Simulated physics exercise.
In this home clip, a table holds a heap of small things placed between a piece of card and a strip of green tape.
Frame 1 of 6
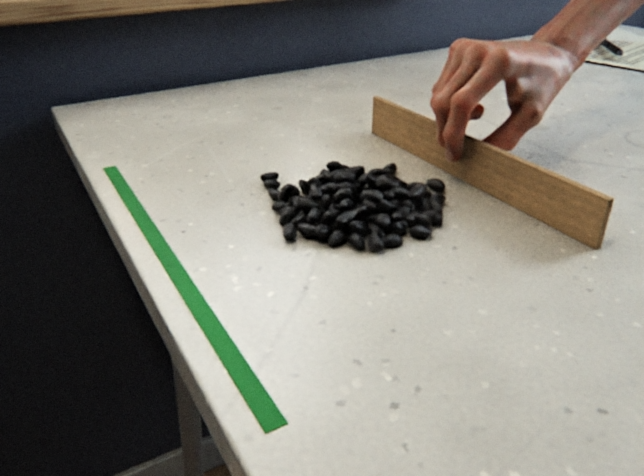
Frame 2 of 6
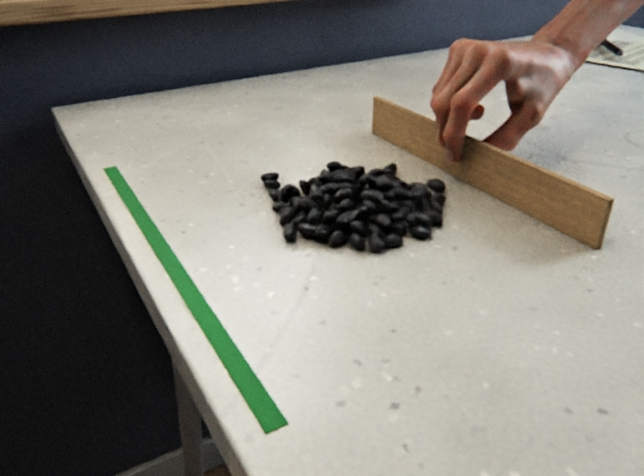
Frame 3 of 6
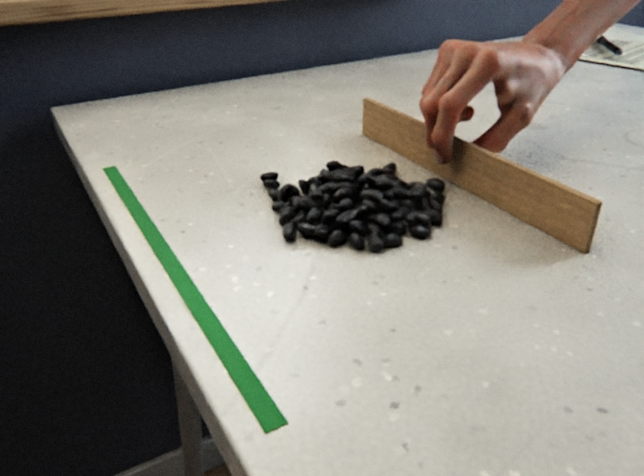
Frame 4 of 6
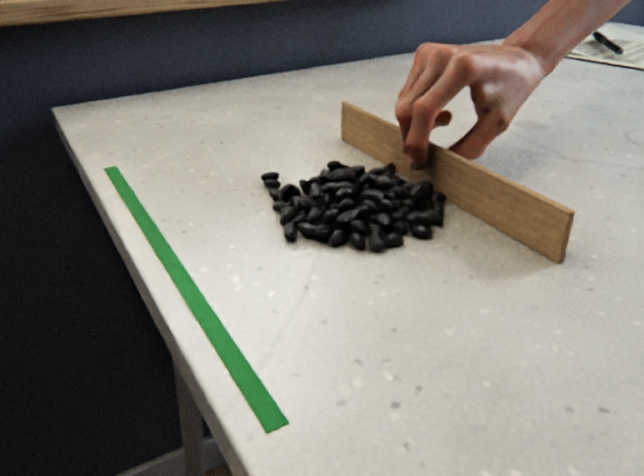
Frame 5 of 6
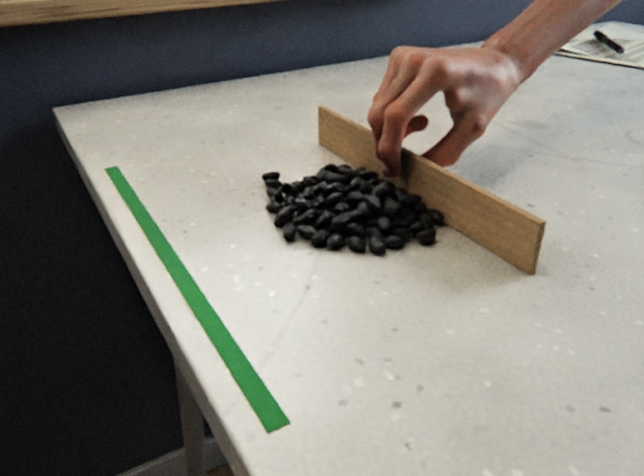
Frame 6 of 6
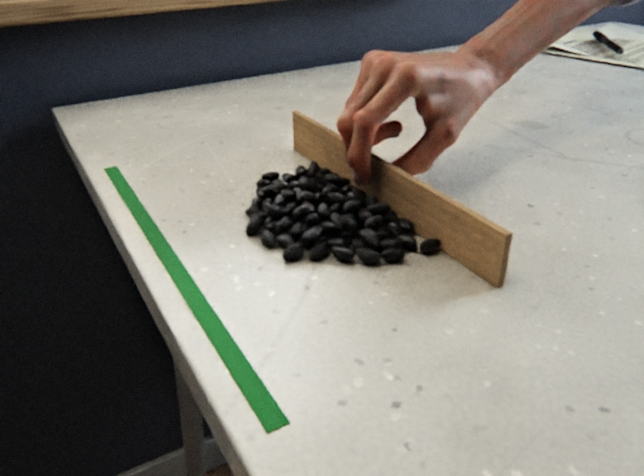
A hand reaches in from the upper right over a pale speckled table, seen from above at an angle against a dark blue wall. Its fingers grip a long, thin light-brown board standing on edge, with a heap of black beans to its left and a green tape strip near the table's left edge. The board rests briefly, then the hand slides it leftward into the heap, shifting beans left while the camera stays still.
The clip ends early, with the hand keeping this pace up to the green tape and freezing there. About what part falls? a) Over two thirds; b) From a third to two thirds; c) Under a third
Over two thirds (a).
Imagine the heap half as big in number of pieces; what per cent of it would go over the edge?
It would be roughly 80 percent.
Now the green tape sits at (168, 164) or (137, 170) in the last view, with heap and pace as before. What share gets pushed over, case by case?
First try close to 30 percent, second try close to 60 percent.
Shortly afterwards, piece of card still moving, near (270, 184); heap all on the table, its front near (157, 266).
Next, piece of card stopped at the green tape; heap the bulk over the edge.
In the end, piece of card stopped at the green tape; heap the bulk over the edge.
